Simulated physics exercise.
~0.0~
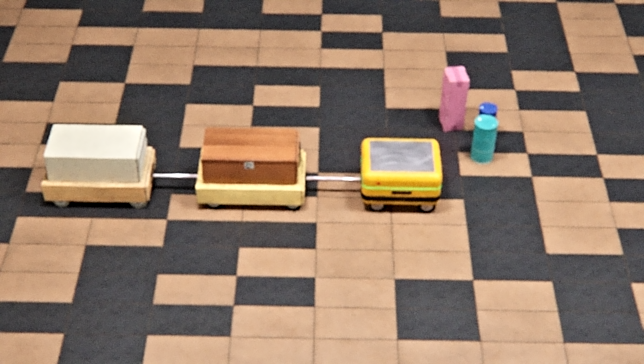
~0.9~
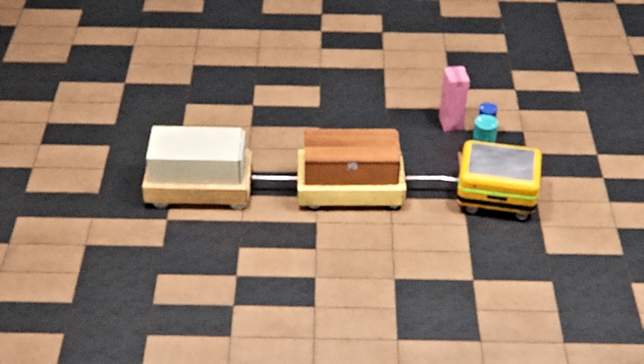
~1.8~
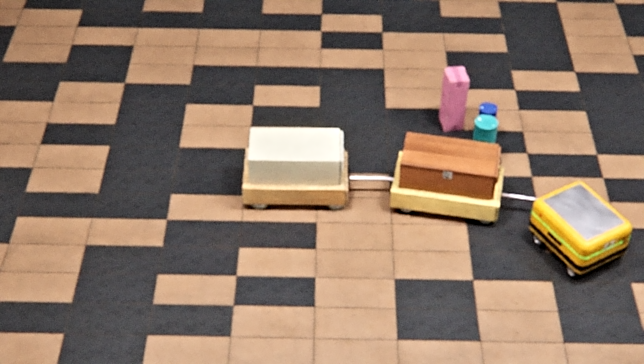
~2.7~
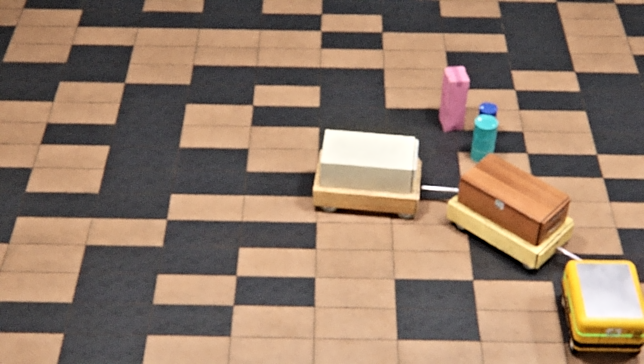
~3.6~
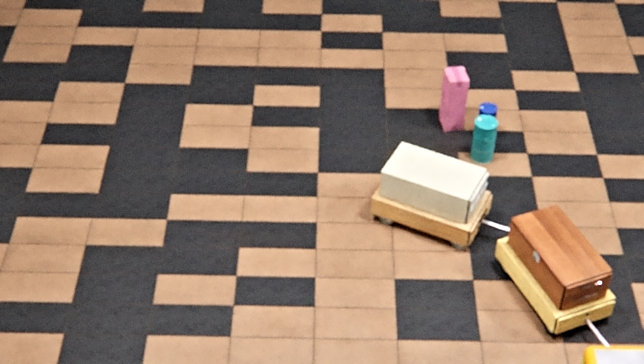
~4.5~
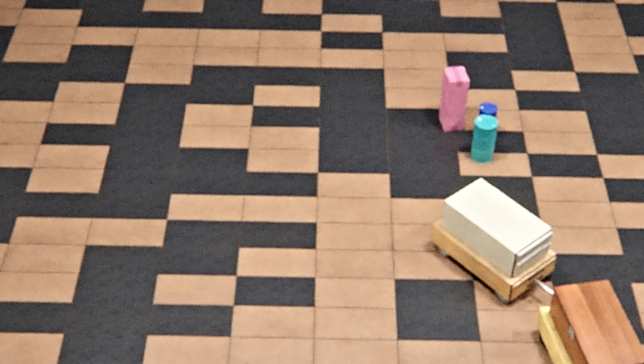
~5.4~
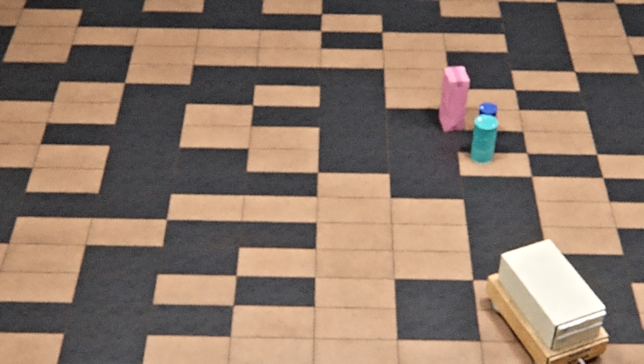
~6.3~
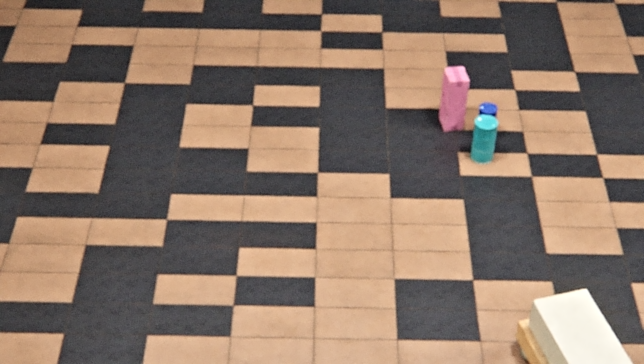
Yellow tug pulling two box-laden carts rightward past small standing objects, then curving down until only the rear cart remains partly visible.
